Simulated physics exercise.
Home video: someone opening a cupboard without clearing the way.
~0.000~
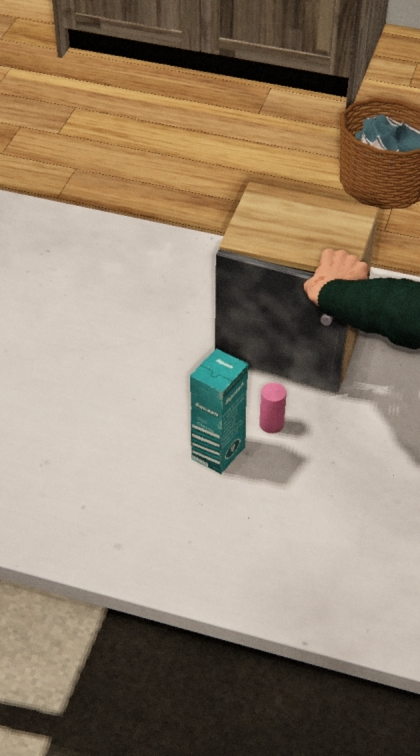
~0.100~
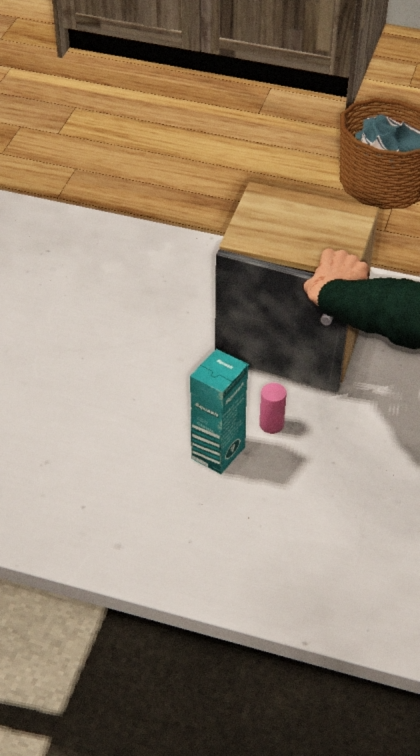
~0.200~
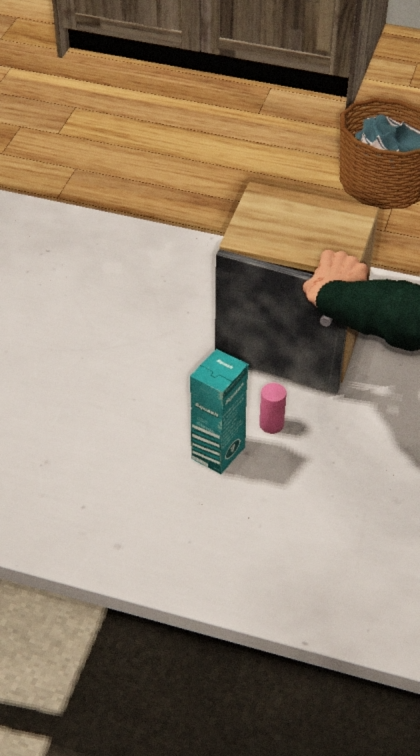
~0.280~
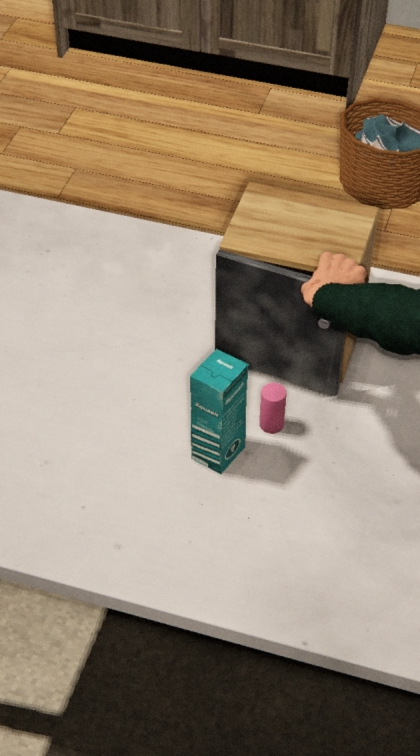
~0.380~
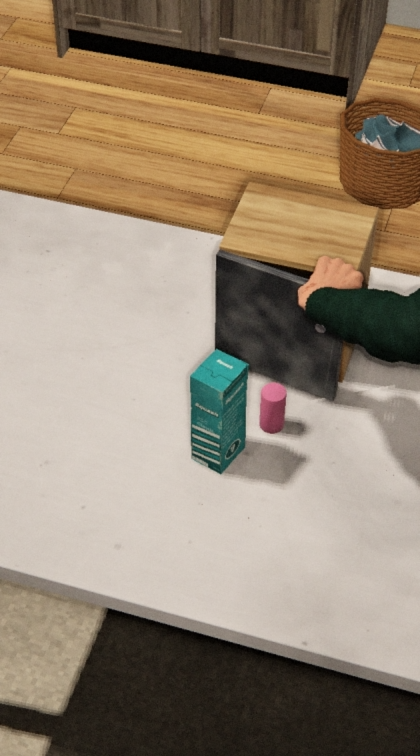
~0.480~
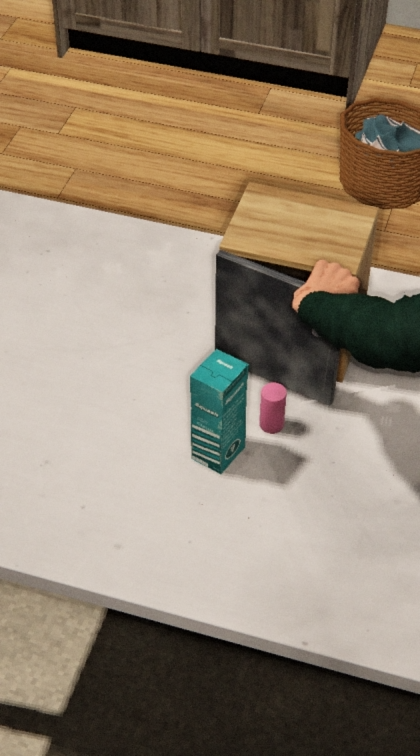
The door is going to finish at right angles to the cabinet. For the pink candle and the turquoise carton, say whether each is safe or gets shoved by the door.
Result: The pink candle is shoved; the turquoise carton is shoved.
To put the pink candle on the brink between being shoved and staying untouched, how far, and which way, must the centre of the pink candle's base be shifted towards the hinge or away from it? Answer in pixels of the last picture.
Going down, 36 pixels.
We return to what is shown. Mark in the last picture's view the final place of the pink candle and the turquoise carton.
Final spots: Pink candle at (168, 422), turquoise carton at (154, 428).
Around 2.14 s, door 65° open; pink candle travelled well along near (216, 426); turquoise carton travelled a little near (196, 425).
Finally (3.5 s), the pink candle is pushed along, near (168, 422); the turquoise carton is pushed along, near (154, 428).
